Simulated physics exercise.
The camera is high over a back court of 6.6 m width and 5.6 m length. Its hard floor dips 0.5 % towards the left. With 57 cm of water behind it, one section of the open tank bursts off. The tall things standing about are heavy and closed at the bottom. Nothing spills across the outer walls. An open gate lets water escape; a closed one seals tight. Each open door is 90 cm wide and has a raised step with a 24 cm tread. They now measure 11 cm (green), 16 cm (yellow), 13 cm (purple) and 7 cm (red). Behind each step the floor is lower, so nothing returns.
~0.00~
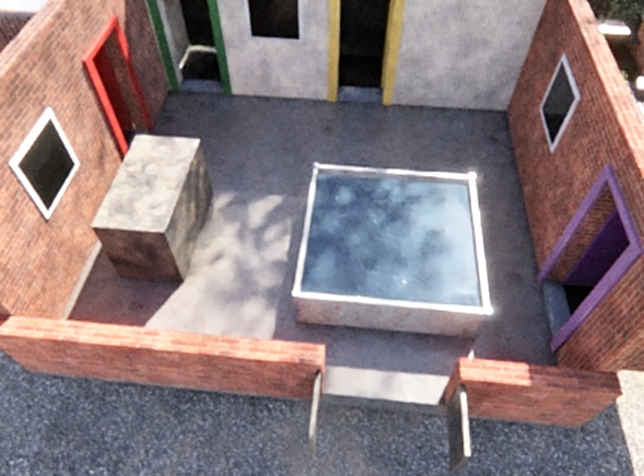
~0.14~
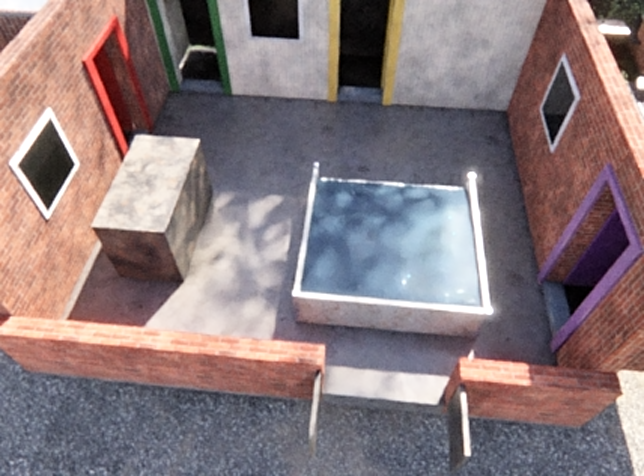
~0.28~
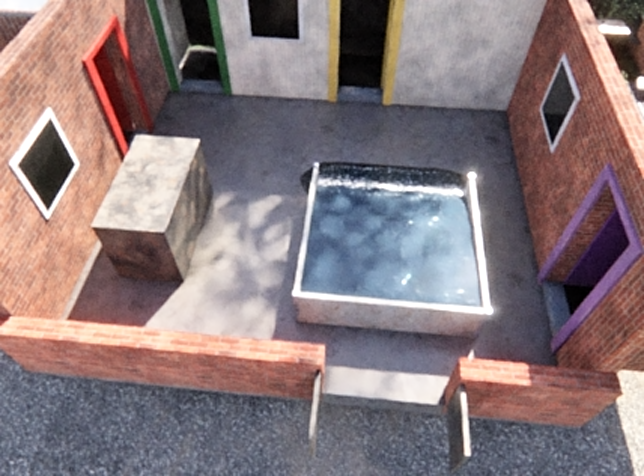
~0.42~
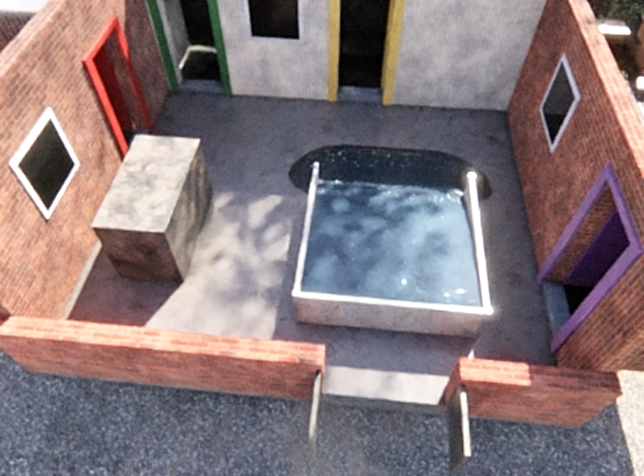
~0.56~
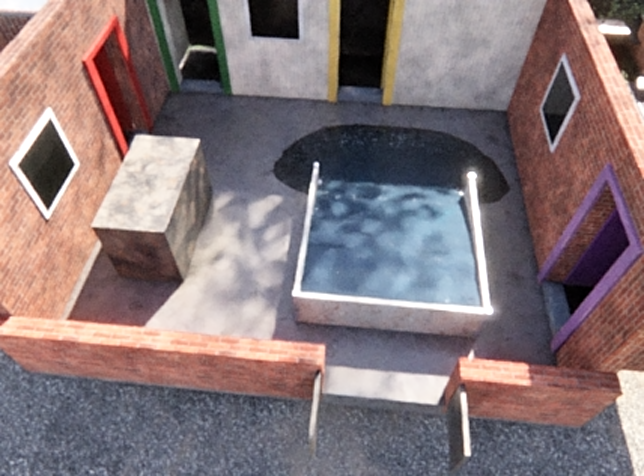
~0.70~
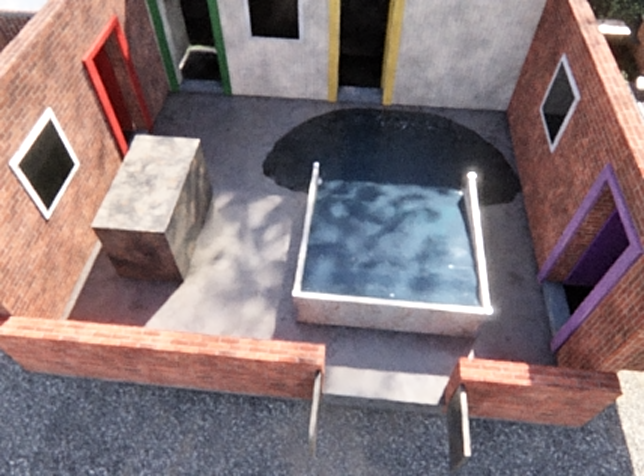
The clip opens on a walled courtyard with a still, open tank of water and coloured doorways around it. The tank's far side gives way and water pours out through the gap, then a dark, rounded sheet of water widens across the floor towards the back wall.
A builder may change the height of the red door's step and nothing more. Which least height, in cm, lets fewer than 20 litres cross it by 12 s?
It would have to be roughly 13 cm high.
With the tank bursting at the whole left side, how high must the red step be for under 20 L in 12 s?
About 13.0 cm.
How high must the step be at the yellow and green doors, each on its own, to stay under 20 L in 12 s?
Roughly 30 cm at yellow and 15 cm at green.
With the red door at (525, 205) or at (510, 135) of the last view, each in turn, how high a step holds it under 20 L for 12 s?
About 6.0 and 24 cm.
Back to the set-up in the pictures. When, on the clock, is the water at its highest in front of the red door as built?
Near 7.0 s.
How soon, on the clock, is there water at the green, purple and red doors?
Green 2.0 s, purple 3.8 s, red 3.0 s.
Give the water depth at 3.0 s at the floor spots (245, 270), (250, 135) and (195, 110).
In that order: 0, 3 and 9 cm.
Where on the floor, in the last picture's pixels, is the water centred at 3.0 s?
Near (374, 159).
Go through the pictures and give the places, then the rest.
In the first picture, the open tank at (391, 234) is whole and still, 57 cm deep; the red door at (124, 103) is dry.
In the second picture, the front is at a hidden place, 0.3 m from the gap on the far side; 0.4 m2 of floor is wet, 57 cm left at the back.
In the third picture, the gap is on the far side, the front 0.8 m out at (344, 165); the back of the open tank holds 57 cm.
In the fourth picture, the gap is on the far side, the front 1.2 m out at (339, 149); the back of the open tank holds 57 cm.
In the fifth picture, the gap is on the far side, the front 1.8 m out at (354, 128); the back of the open tank holds 57 cm.
In the sixth picture, water pours out on the far side and has run 2.3 m, to (353, 111); about 6 cm deep outside, 54 cm at the back; the red door at (124, 103), 4.5 m from the gap, is still 2.5 m from the nearest water.
After 1.4 s water covers 35 % of the floor, deepest (36 cm) near (406, 111); it has not reached the red door.
After 3.0 s water covers 45 % of the floor, deepest (33 cm) near (425, 106); it has not reached the red door.
After 12.0 s water covers 100 % of the floor, deepest (12 cm) near (148, 138); 11 cm at the red door, 142 litres in over its 7 cm step.
At the red door as built, the water arrived by 3.1 s and peaked near 16 cm at 6.8 s.
Run again over the same 12 s with other heights there, 37 litres in over 11.5 cm, 3 litres over 15.5 cm. The limit of 20 litres is kept from about 13 cm up.
